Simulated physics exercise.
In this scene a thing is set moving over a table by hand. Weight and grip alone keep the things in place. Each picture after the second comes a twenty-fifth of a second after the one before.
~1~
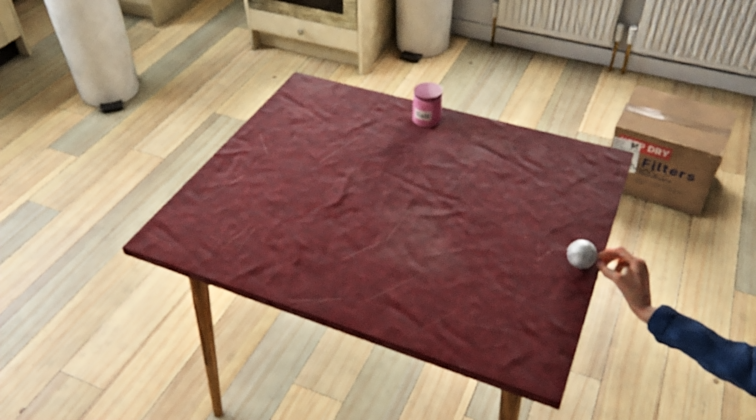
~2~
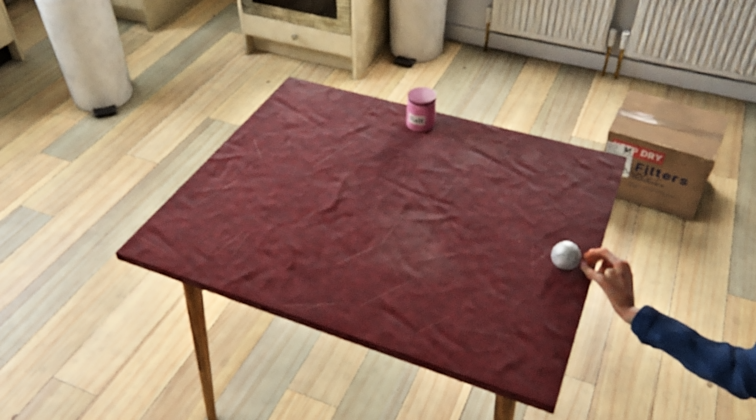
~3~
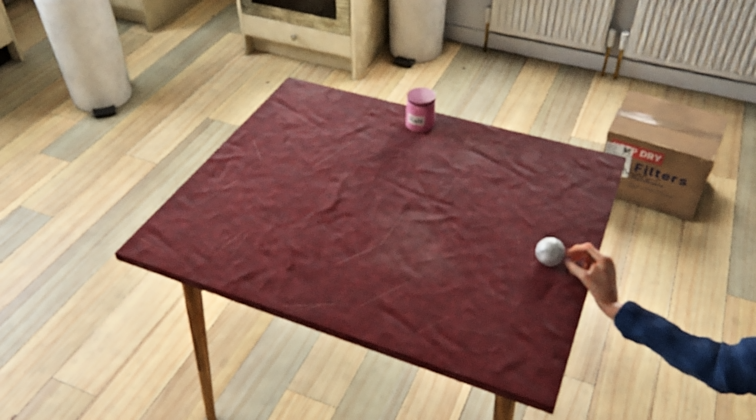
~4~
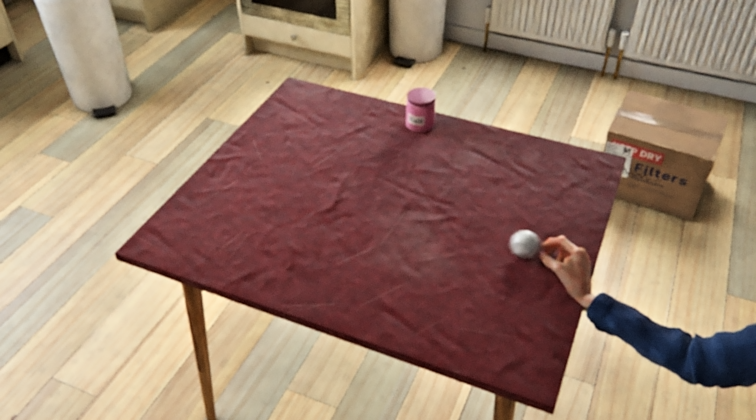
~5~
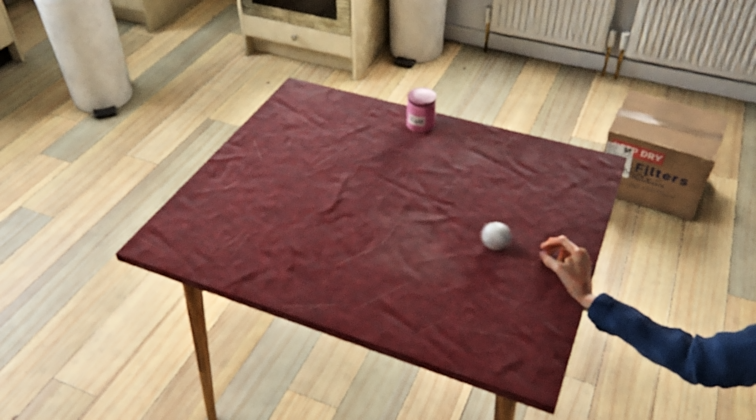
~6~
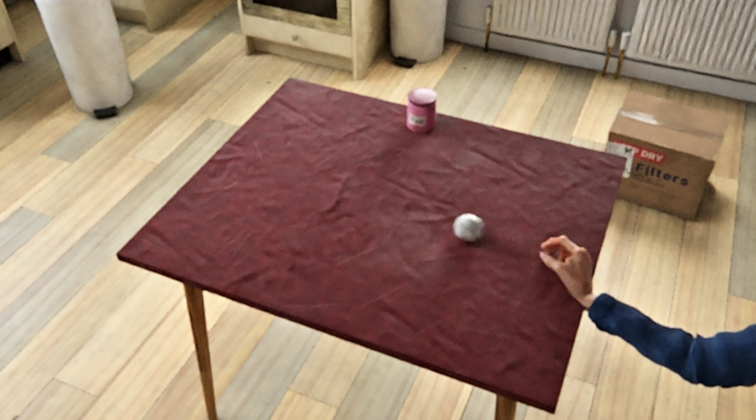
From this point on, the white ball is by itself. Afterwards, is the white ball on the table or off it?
Off.
Then, 0.20 s later than the last frame, white ball moved well along near (340, 192).
Then, 0.50 s later than the last frame, white ball now off the table.
Then, 0.90 s later than the last frame, things are still on the move.
When it is over, off the table, white ball.
